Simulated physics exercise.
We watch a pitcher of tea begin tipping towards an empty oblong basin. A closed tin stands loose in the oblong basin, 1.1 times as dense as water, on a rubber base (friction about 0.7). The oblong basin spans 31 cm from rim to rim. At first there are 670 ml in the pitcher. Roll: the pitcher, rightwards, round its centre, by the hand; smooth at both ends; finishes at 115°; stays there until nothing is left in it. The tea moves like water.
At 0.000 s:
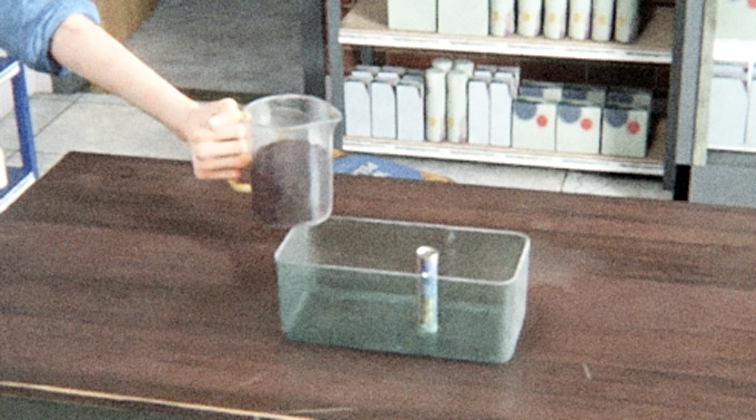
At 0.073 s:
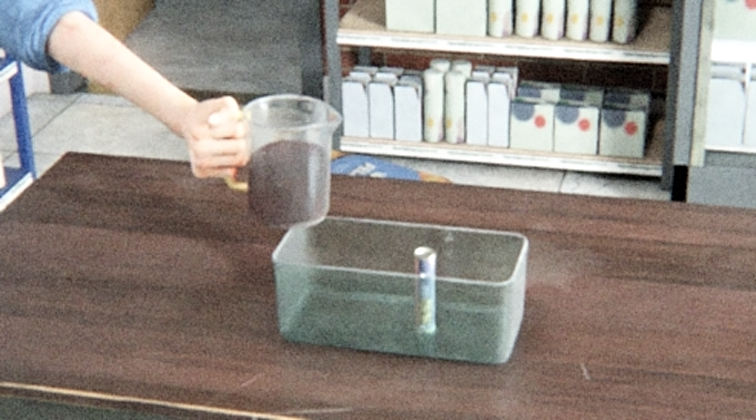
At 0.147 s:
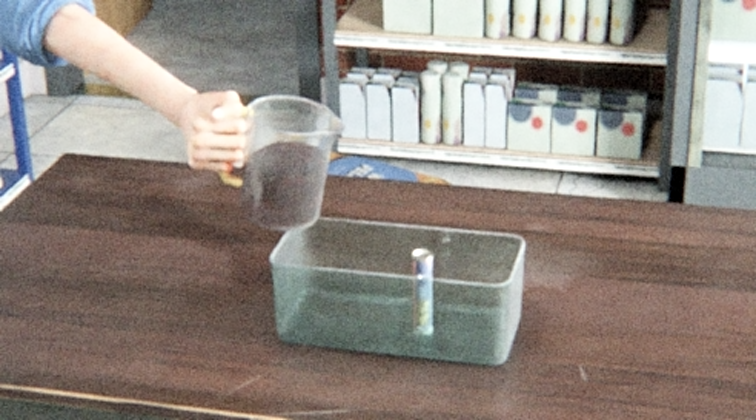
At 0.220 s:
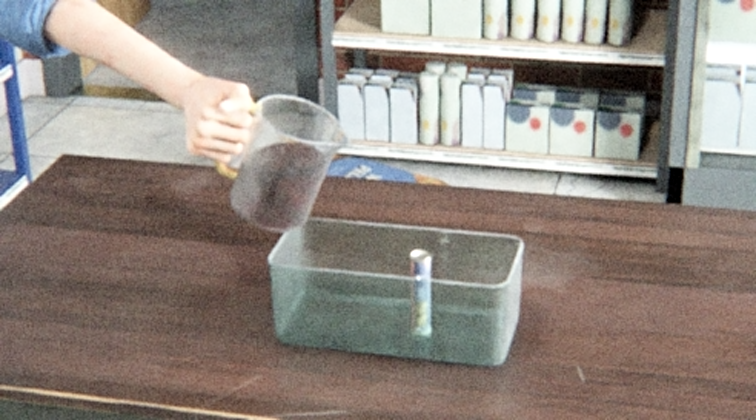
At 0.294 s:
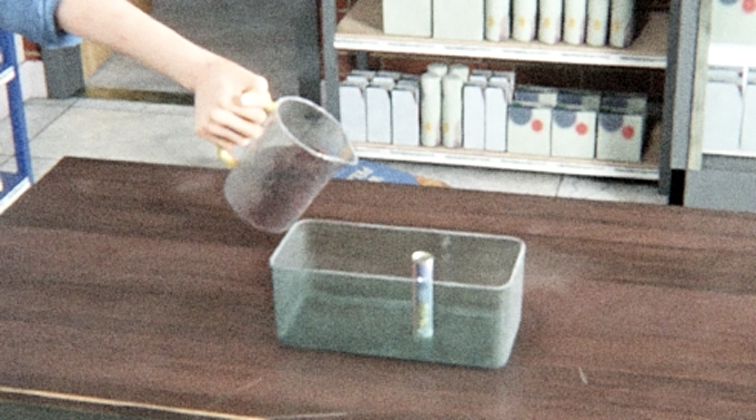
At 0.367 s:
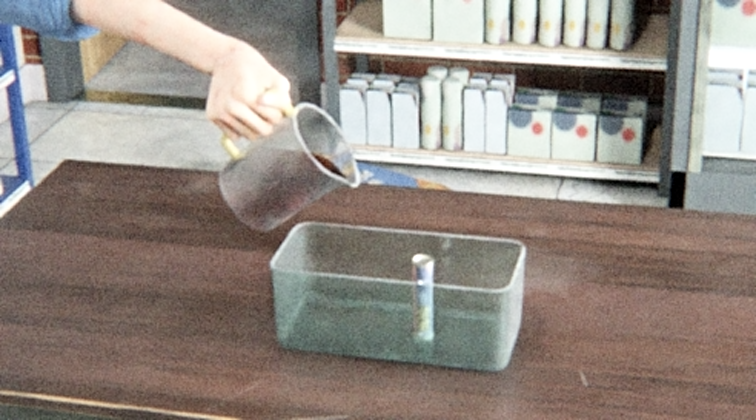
In a shop with stocked shelves behind, a dark brown wooden table is seen from slightly above. A clear oblong basin with a greenish tint sits on it, a small upright patterned tin standing inside, while a hand from a blue sleeve at left holds a clear pitcher of dark tea. The hand tilts the pitcher steadily rightward, its lip lowering near the basin and the tea shifting towards it.
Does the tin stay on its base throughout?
Upright.
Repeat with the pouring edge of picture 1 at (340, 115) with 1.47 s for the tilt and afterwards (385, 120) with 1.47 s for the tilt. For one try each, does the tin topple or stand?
Run one: It does not tip. Run two: It tumbles.
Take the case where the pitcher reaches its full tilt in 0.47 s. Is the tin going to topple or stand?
Well, the tin simply holds firm.
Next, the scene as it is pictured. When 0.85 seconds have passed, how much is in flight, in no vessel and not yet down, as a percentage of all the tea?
About 5 % of the total.
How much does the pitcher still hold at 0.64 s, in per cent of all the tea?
58 %.
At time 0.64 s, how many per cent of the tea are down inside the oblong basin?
Close to 24 in a hundred.
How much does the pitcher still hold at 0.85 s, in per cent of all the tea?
Share remaining: Approx. 10 %.
By 0.64 s the tilt is 106° and 58 per cent is still to pour; the tin stands where it began.
By 0.85 s the tilt is 115° and 10 per cent is still to pour; the tin stands where it began.
By 1.06 s the tilt is 115° and 0 per cent is still to pour; the tin stands where it began.
By 1.29 s the tilt is 115° and 0 per cent is still to pour; the tin stands where it began.
At rest the tin stands where it began.
